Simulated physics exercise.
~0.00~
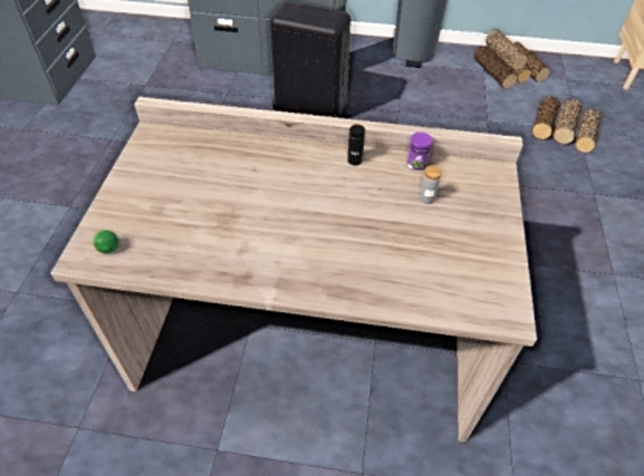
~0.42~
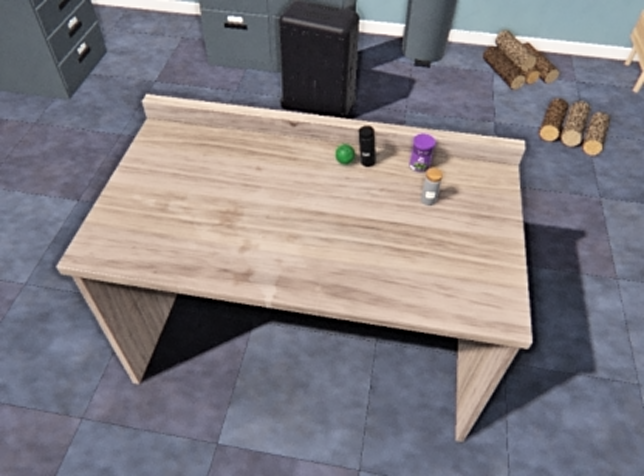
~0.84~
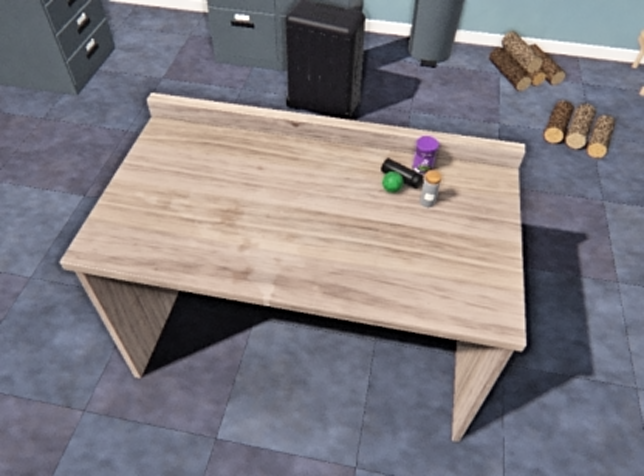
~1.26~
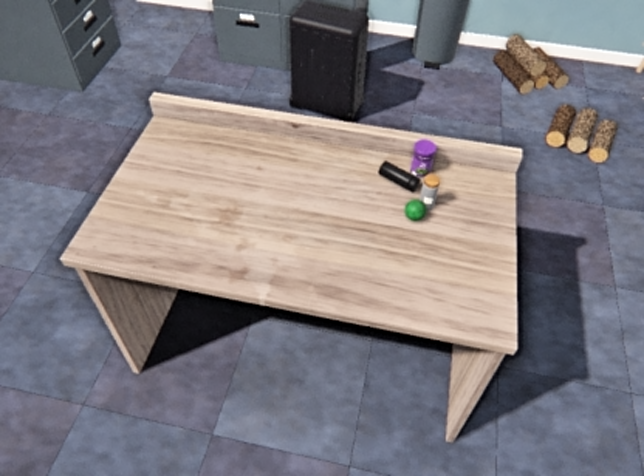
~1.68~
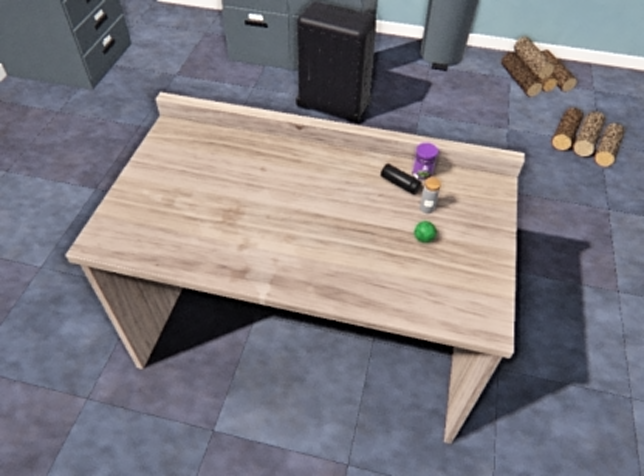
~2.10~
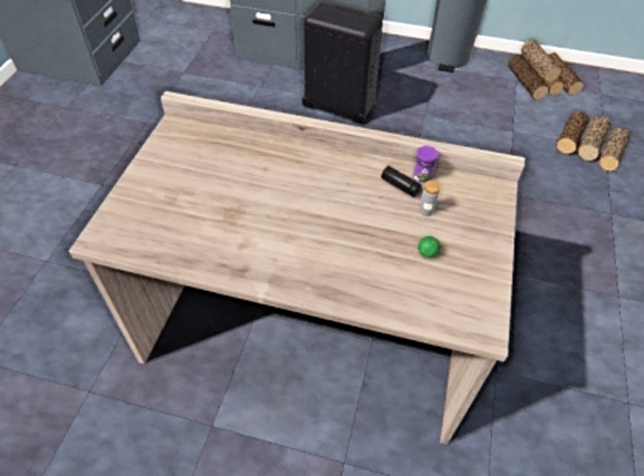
A pale wooden table with a low rail along its far edge stands on a blue-grey tiled floor, seen from above, with cabinets, a black case and cut logs behind it. A green ball sits near the left end, while an upright black shaker, a purple tin and a grey shaker with an orange top stand toward the far right. The ball rolls right to the black shaker, which tips onto its side beside the tin. The ball then rolls past the grey shaker toward the near edge, slowing, and is still on the table at the end, with tin and grey shaker upright.
